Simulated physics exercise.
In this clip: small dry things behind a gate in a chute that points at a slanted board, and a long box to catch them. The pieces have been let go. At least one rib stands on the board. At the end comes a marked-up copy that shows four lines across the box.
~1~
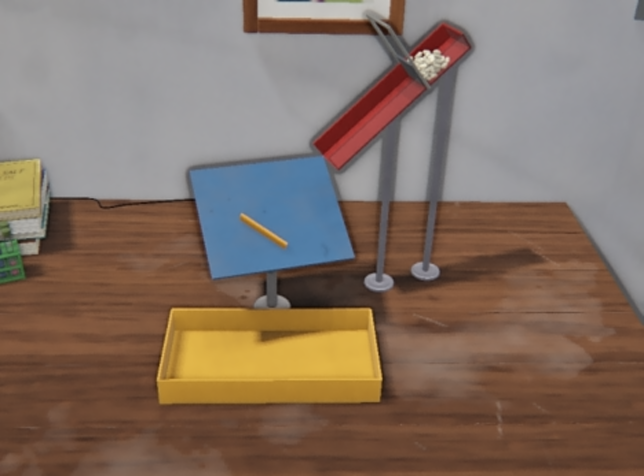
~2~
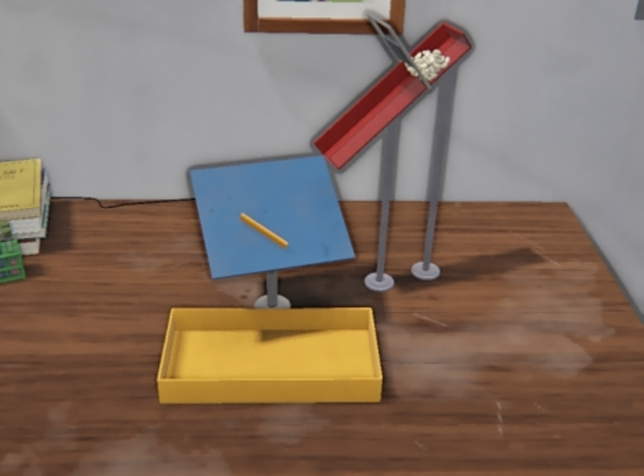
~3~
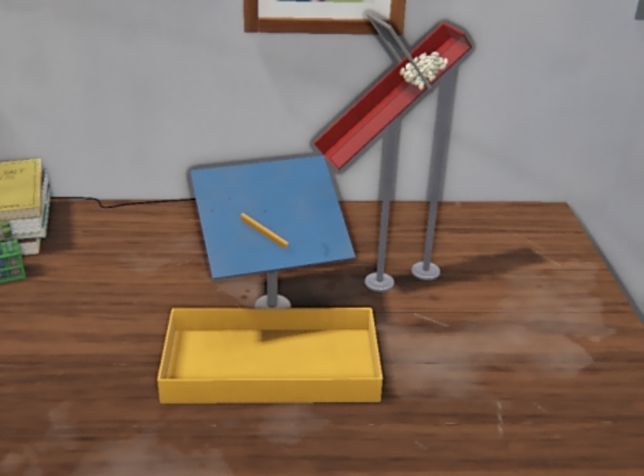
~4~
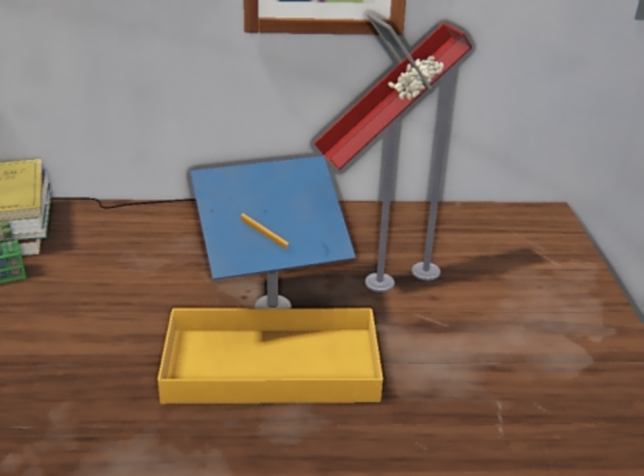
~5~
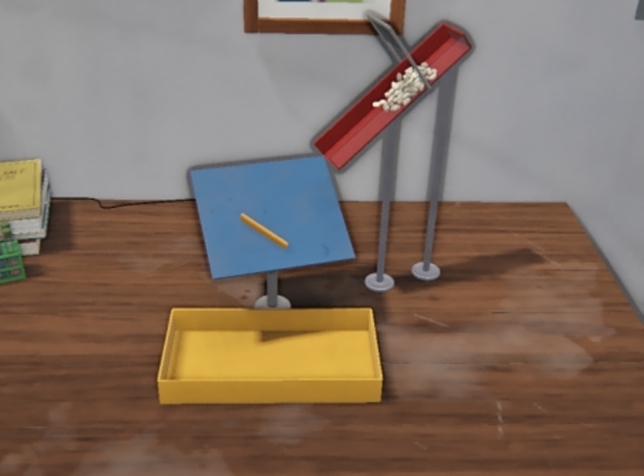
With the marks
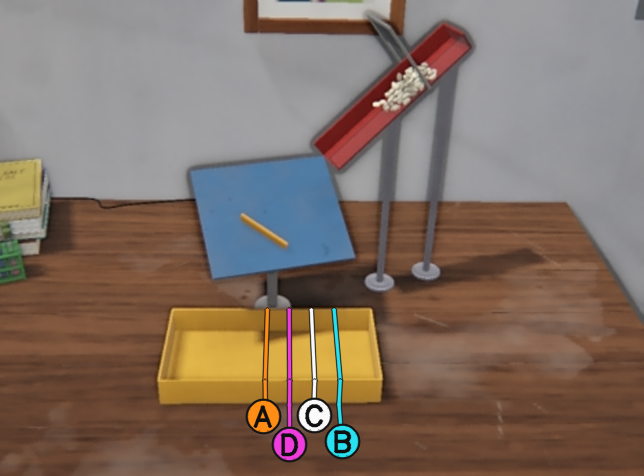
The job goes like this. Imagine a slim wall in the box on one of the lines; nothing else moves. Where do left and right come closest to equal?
Take C.
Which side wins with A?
More lands on the right.
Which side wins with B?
Left.
On the marked copy, line A crosses the front rim at (265, 380); line B crosses the front rim at (340, 379); line C crosses the front rim at (314, 380); line D crosses the front rim at (289, 380).
Choosing A, of what is caught, just a few on the left of the divider, almost all on the right.
Choosing B, of what is caught, the larger part on the left of the divider, about a tenth on the right.
Choosing C, of what is caught, roughly half on the left of the divider, roughly half on the right.
Choosing D, of what is caught, just a few on the left of the divider, almost all on the right.
